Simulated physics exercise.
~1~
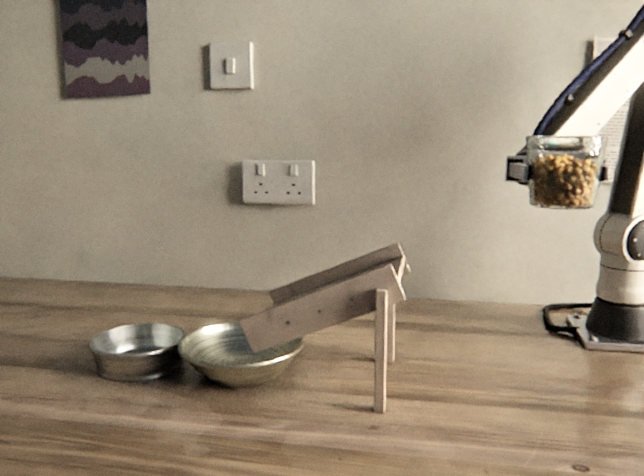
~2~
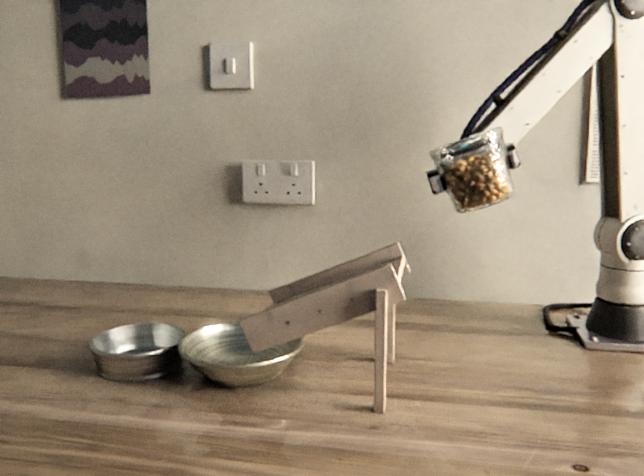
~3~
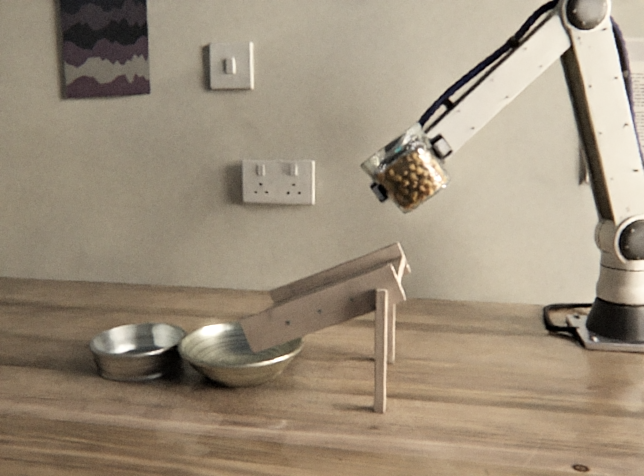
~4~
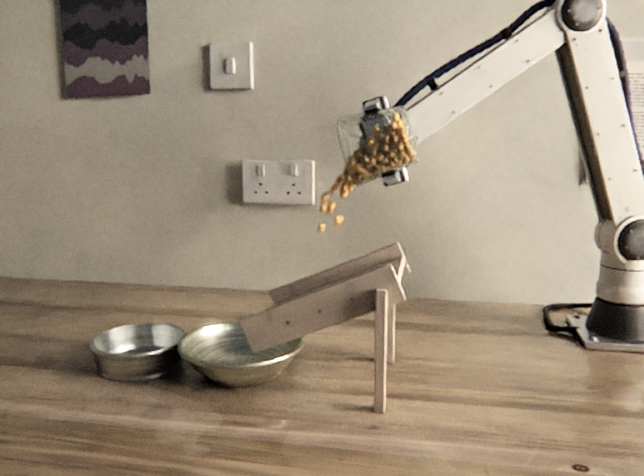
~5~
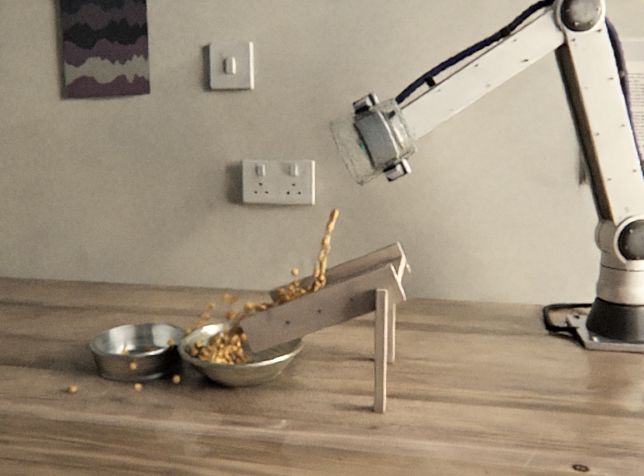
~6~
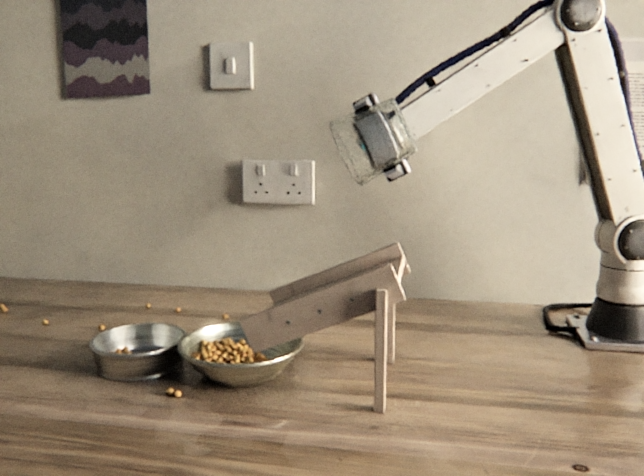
At first, a robot arm on the right holds a clear container of dried chickpeas upright above a wooden table, where a sloping wooden chute leads down to two metal bowls. The arm swings the container left, tipping it forward as it nears the chute. It tilts further, and chickpeas begin to spill over the rim. They stream onto the chute and rush down into the nearer bowl, some bouncing out past it. Finally the container hangs empty, most chickpeas rest in the bowl beneath the chute, a few sit in the left bowl, and several lie scattered on the table.
